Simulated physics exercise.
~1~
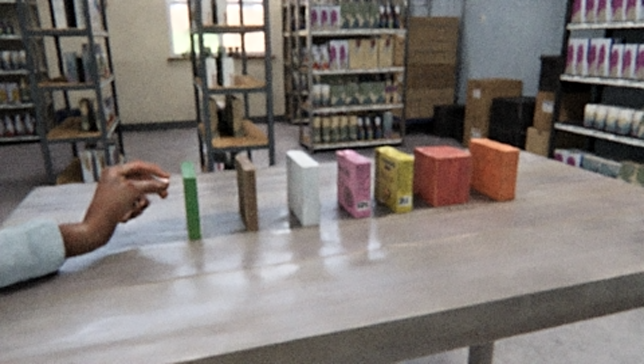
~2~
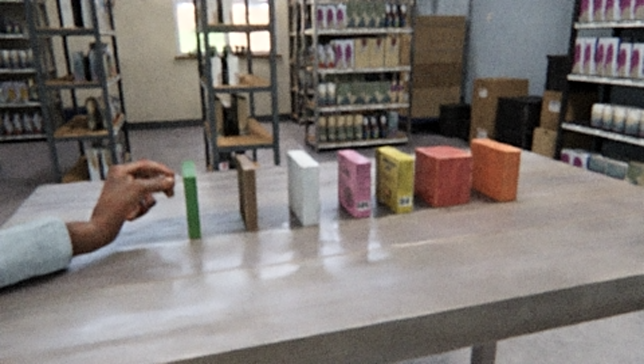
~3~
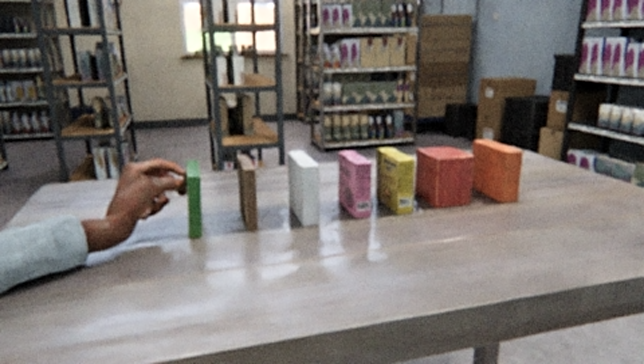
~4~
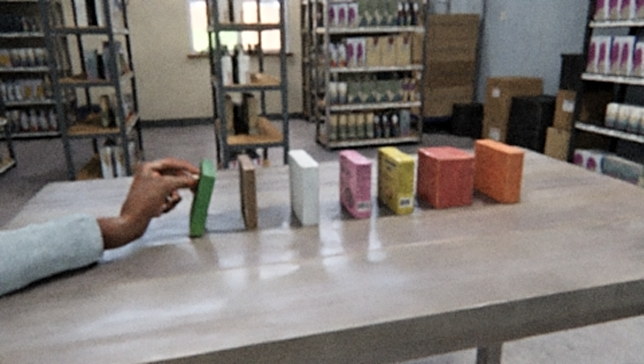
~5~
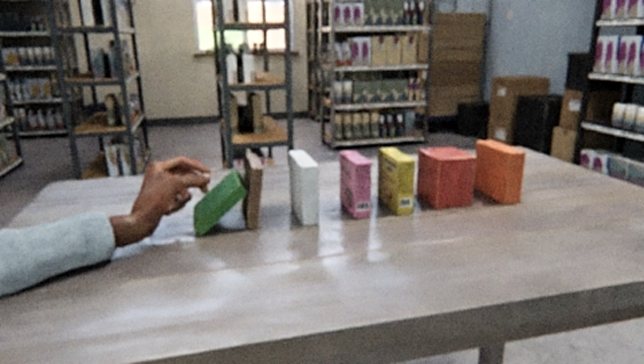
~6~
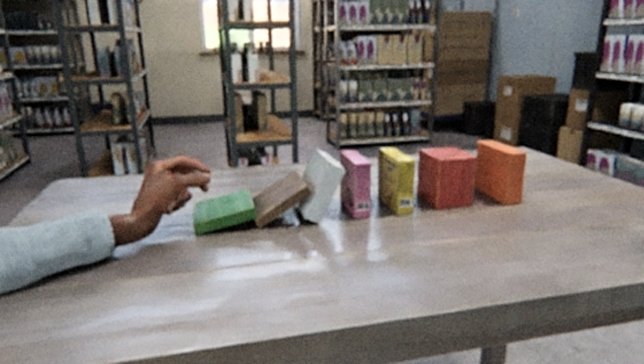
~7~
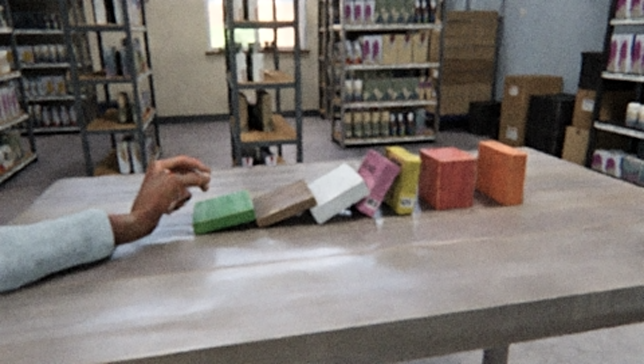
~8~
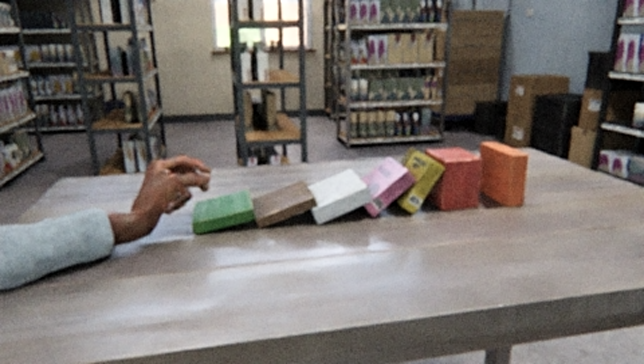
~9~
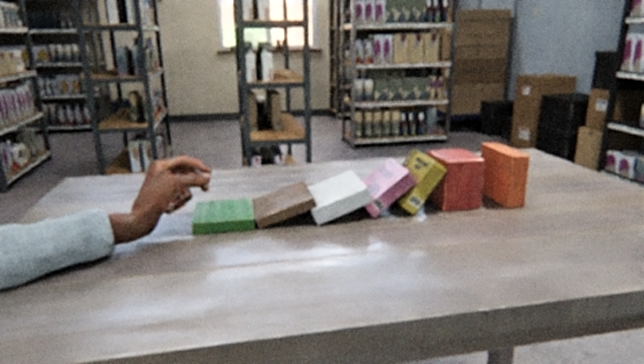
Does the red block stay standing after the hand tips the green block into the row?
Yes, the red block stays standing, while the brown board, the white board and the pink packet all topple.
